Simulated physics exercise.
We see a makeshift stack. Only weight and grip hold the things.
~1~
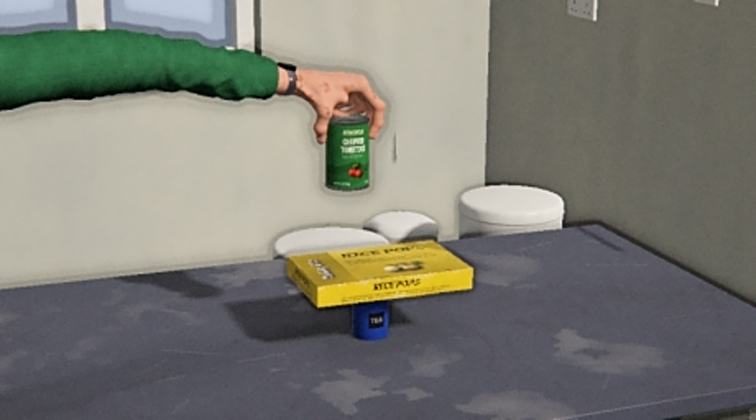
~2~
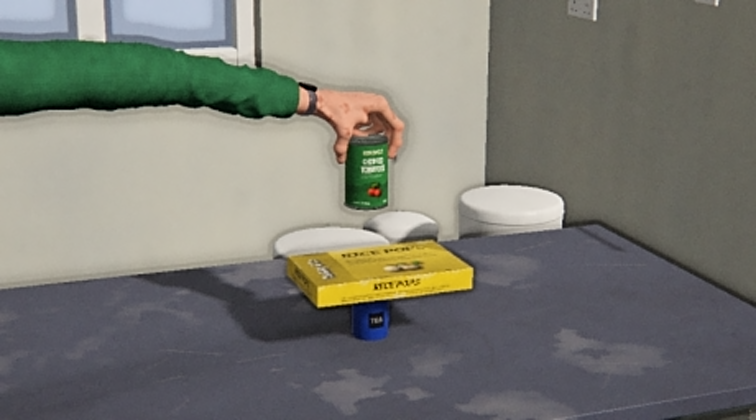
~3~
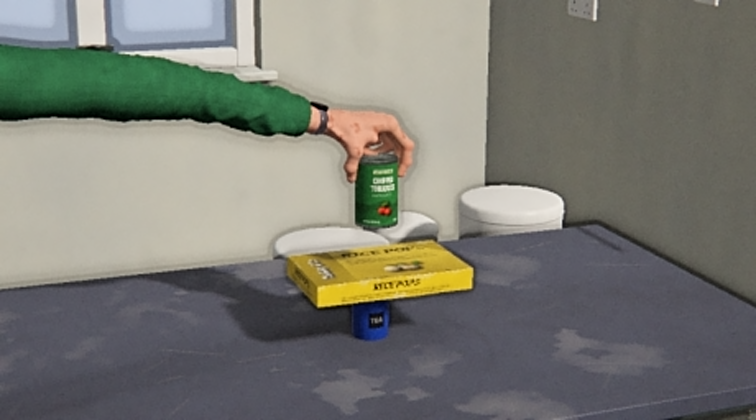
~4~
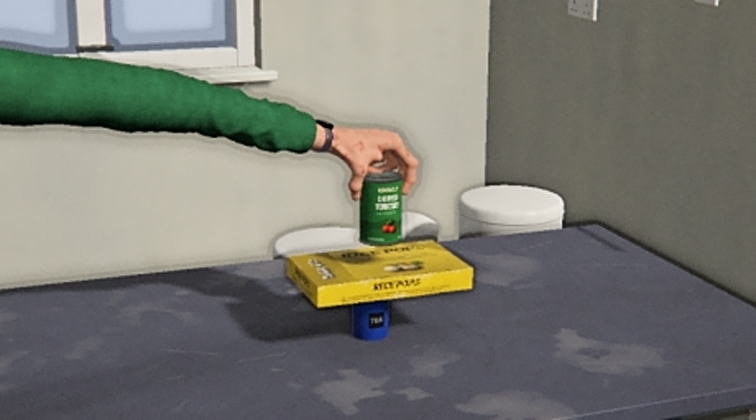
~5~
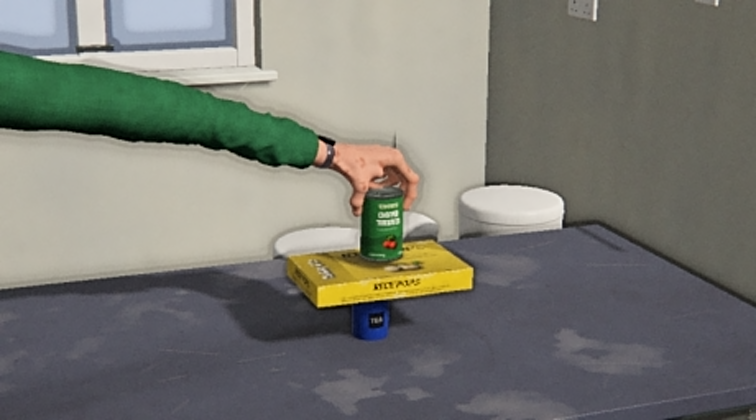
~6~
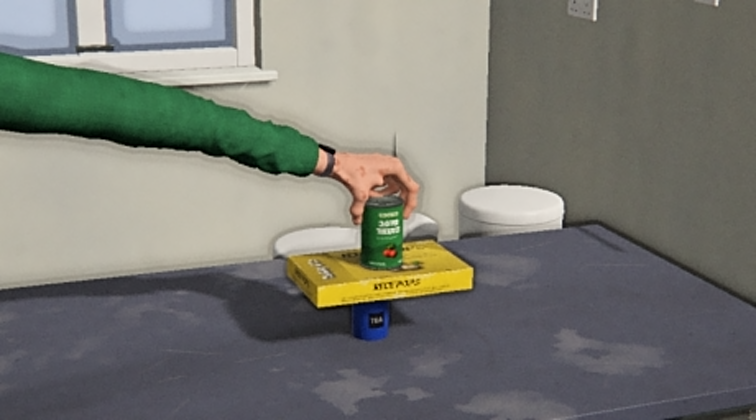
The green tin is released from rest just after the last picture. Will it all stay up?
The stack holds.
Then, 0.20 s on from there, no change.
Then, 0.40 s on from there, green tin resting near (382, 233).
In the end, all 3 unmoved. At the end, from the last picture's camera, green tin near (382, 233). The stack stays up.
